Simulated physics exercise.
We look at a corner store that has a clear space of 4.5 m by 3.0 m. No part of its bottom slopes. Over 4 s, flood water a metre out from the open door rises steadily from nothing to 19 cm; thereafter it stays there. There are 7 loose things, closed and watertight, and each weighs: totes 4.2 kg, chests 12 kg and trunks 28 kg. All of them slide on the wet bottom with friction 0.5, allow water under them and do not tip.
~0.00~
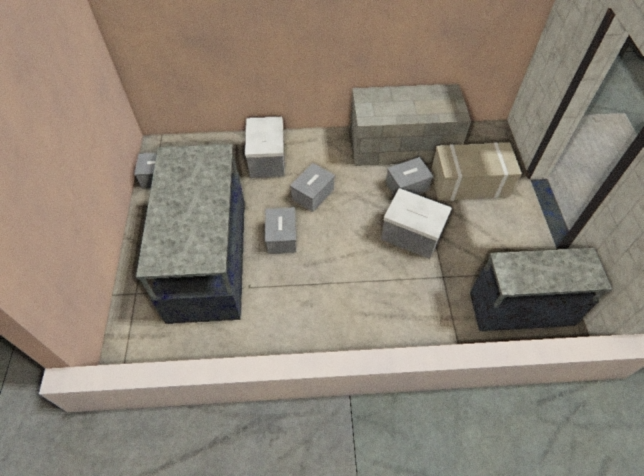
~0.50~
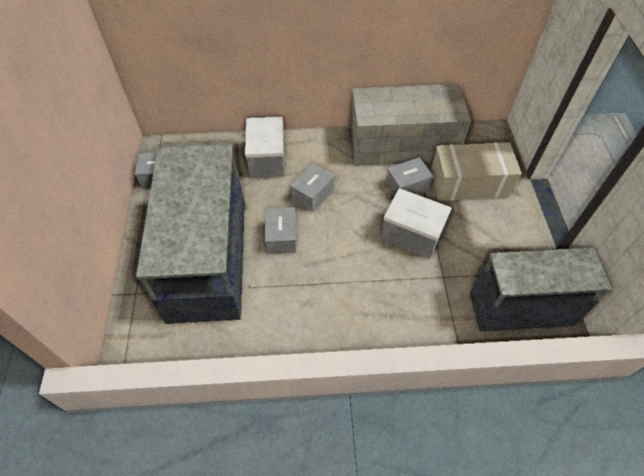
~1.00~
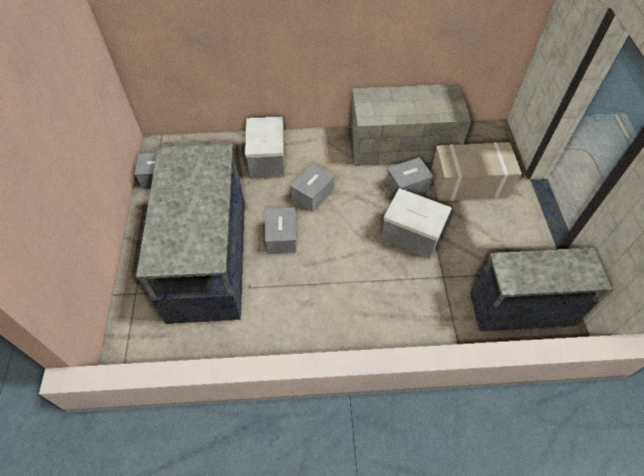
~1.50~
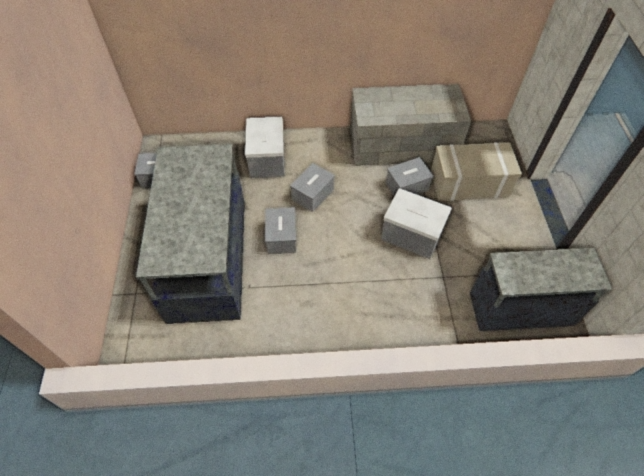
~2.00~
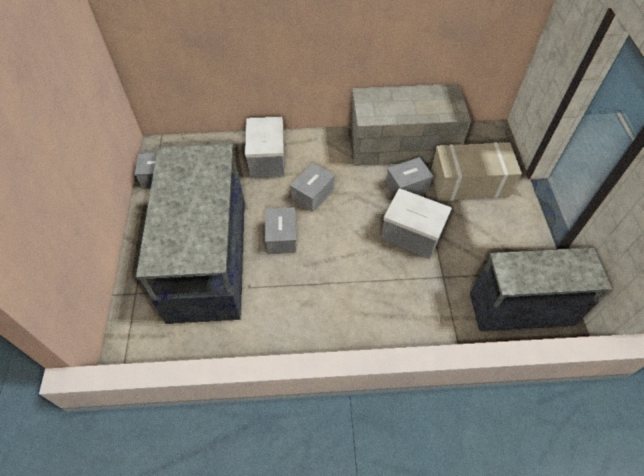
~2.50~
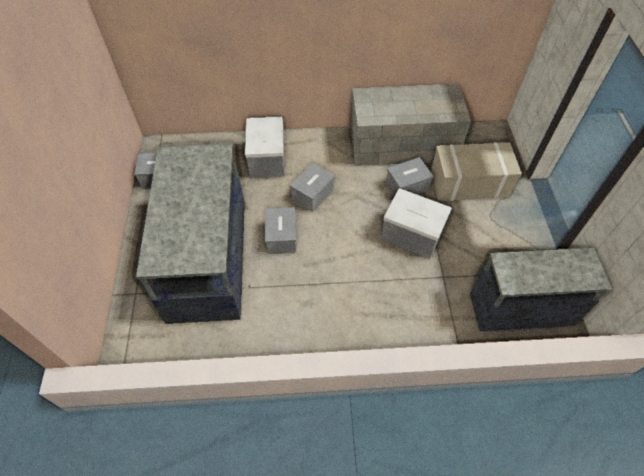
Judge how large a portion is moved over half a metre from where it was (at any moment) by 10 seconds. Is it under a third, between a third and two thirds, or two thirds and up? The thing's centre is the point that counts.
It will be a large share, two thirds or greater.
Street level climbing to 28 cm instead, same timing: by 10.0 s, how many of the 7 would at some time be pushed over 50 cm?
You'd get 6 in that case.
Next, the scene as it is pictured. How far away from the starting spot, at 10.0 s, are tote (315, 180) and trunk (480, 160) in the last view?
First 140 cm, then 200 cm.
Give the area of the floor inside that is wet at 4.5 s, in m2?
That flooded area is roughly 4.0 m2.
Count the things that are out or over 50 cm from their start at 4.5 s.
By then 0.
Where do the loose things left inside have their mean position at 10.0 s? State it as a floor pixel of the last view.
I'd put it around (231, 220).
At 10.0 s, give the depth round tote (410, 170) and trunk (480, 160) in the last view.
Depths: Near 10 cm, then near 9 cm.
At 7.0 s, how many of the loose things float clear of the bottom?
The count is 2.
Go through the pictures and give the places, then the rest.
The first frame shows a tote at (280, 224) rests on the ground; a tote at (313, 180), on the bottom; 0.0 m2 under water; 0 of 7 have shifted.
The second frame shows a tote at (280, 224), on the bottom; a tote at (313, 180), on the bottom; 0.0 m2 under water; 0 of 7 have shifted.
The third frame shows a tote at (280, 224), on the bottom; a tote at (313, 180), on the bottom; 0.0 m2 under water; 0 of 7 have shifted.
The fourth frame shows a tote at (280, 224) rests on the ground; a tote at (313, 180), on the bottom; water covers 0.0 m2; 0 of 7 have shifted.
The fifth frame shows a tote at (280, 224) rests on the ground; a tote at (313, 180), on the bottom; water covers 0.0 m2; 0 of 7 have shifted.
The sixth frame shows a tote at (280, 224) rests on the ground; a tote at (313, 180) rests on the ground; 0.3 m2 under water; 0 of 7 have shifted.
After 3.5 s 0 of 7 are over 50 cm from their spots; 0 afloat.
After 4.5 s 0 of 7 are over 50 cm from their spots; 0 afloat.
After 7.0 s 4 of 7 are over 50 cm from their spots; 2 afloat.
After 10.0 s 5 of 7 are over 50 cm from their spots, and 5 have been at some point; 7 afloat.
